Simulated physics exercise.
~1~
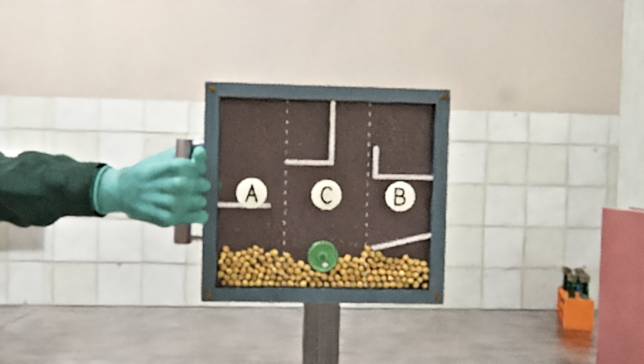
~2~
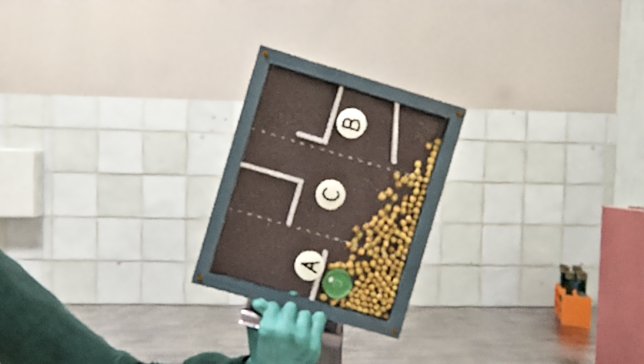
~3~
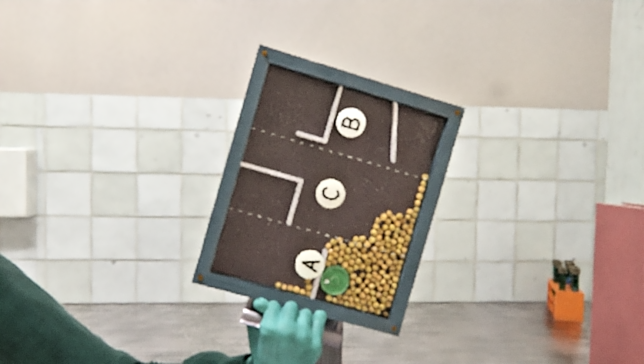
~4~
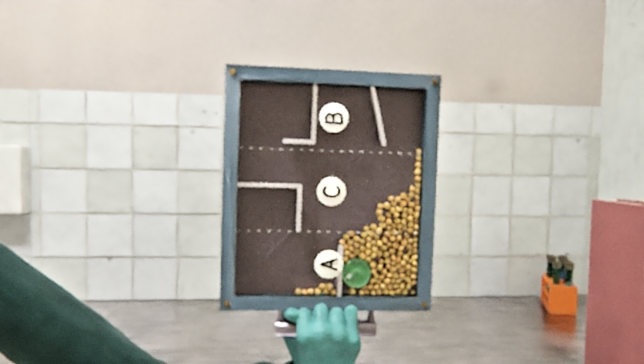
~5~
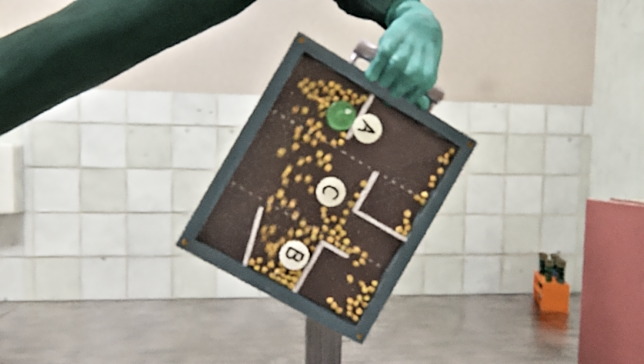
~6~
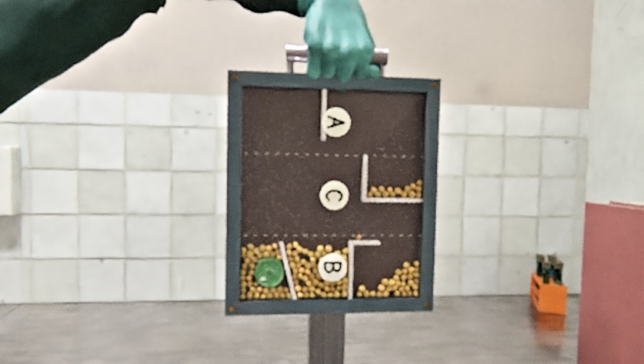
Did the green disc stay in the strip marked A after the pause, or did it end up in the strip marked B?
It ended up in the strip marked B, resting at the lower left among the yellow balls after the box was swung round.
